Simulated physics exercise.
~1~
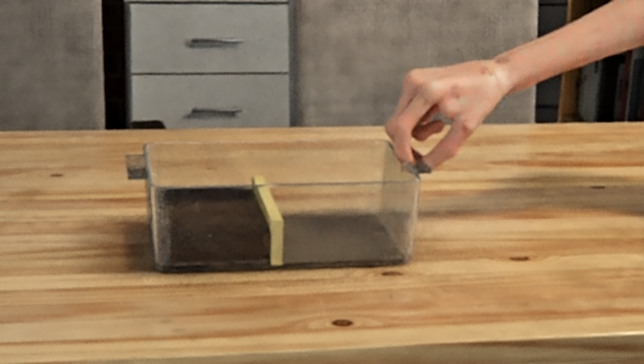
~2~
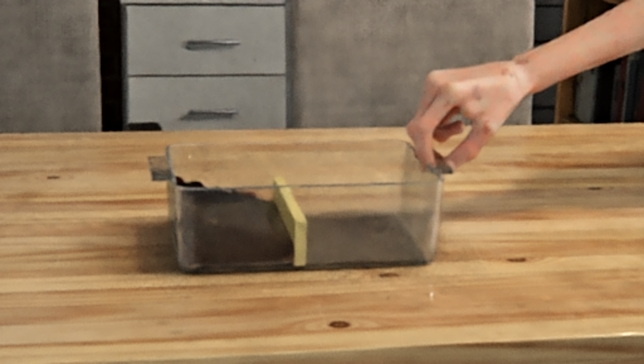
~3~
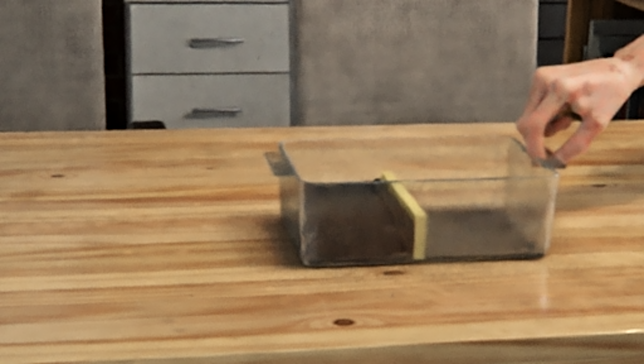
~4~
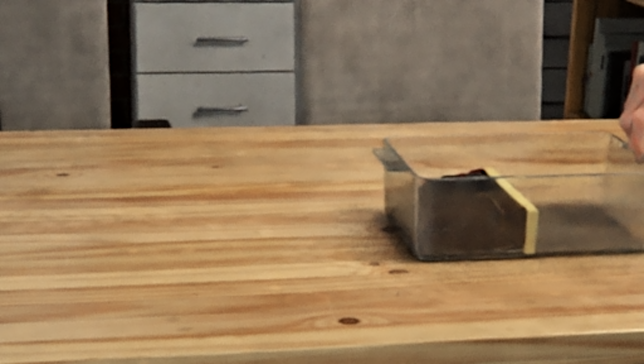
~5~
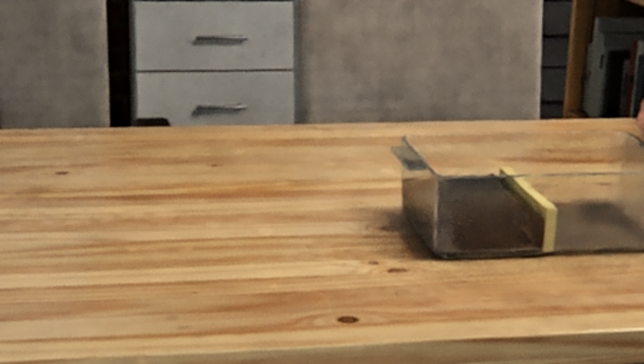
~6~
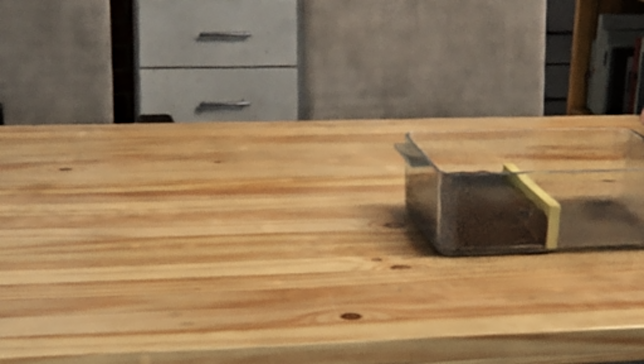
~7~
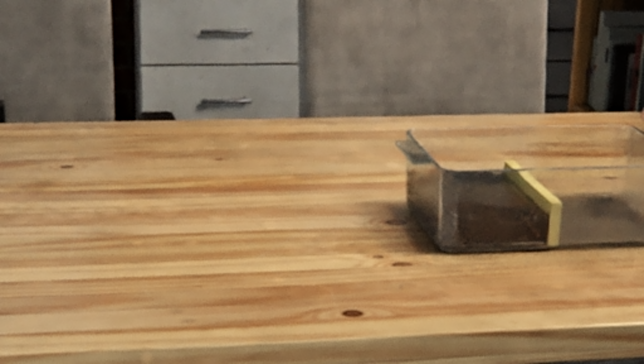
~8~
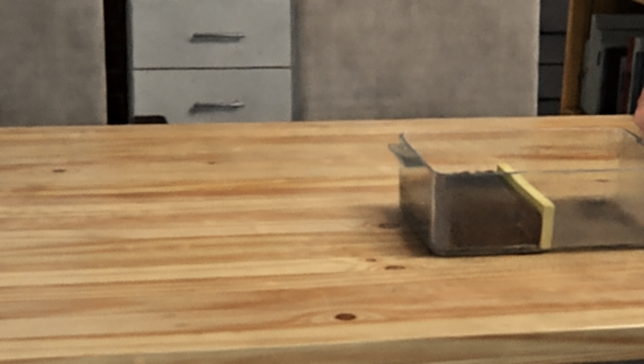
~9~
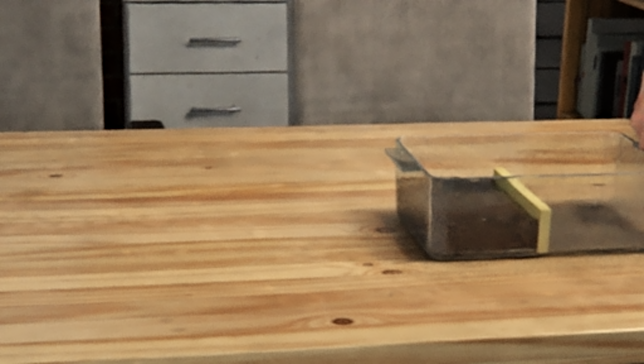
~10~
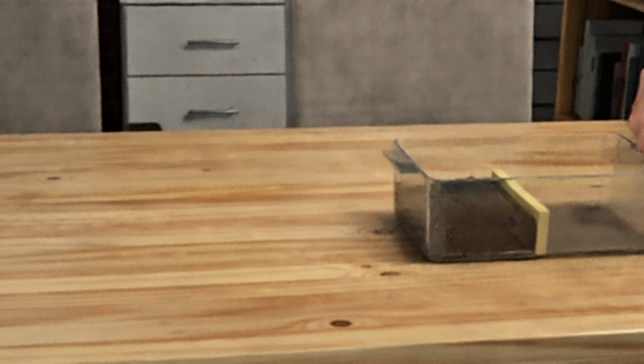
A hand reaches in from the right and grips the right end of a clear plastic box on a pale, knotty wooden table, seen from the front by a slightly swaying camera. A yellow divider splits the box, with dark liquid filling the left side, while grey drawers and panels stand behind. The hand pulls the box to the right, and the liquid tilts and sloshes against the walls and divider. The box slows and stops at the right edge of the view, partly cut off. The liquid settles, nearly all still left of the upright divider, with none seen on the table.
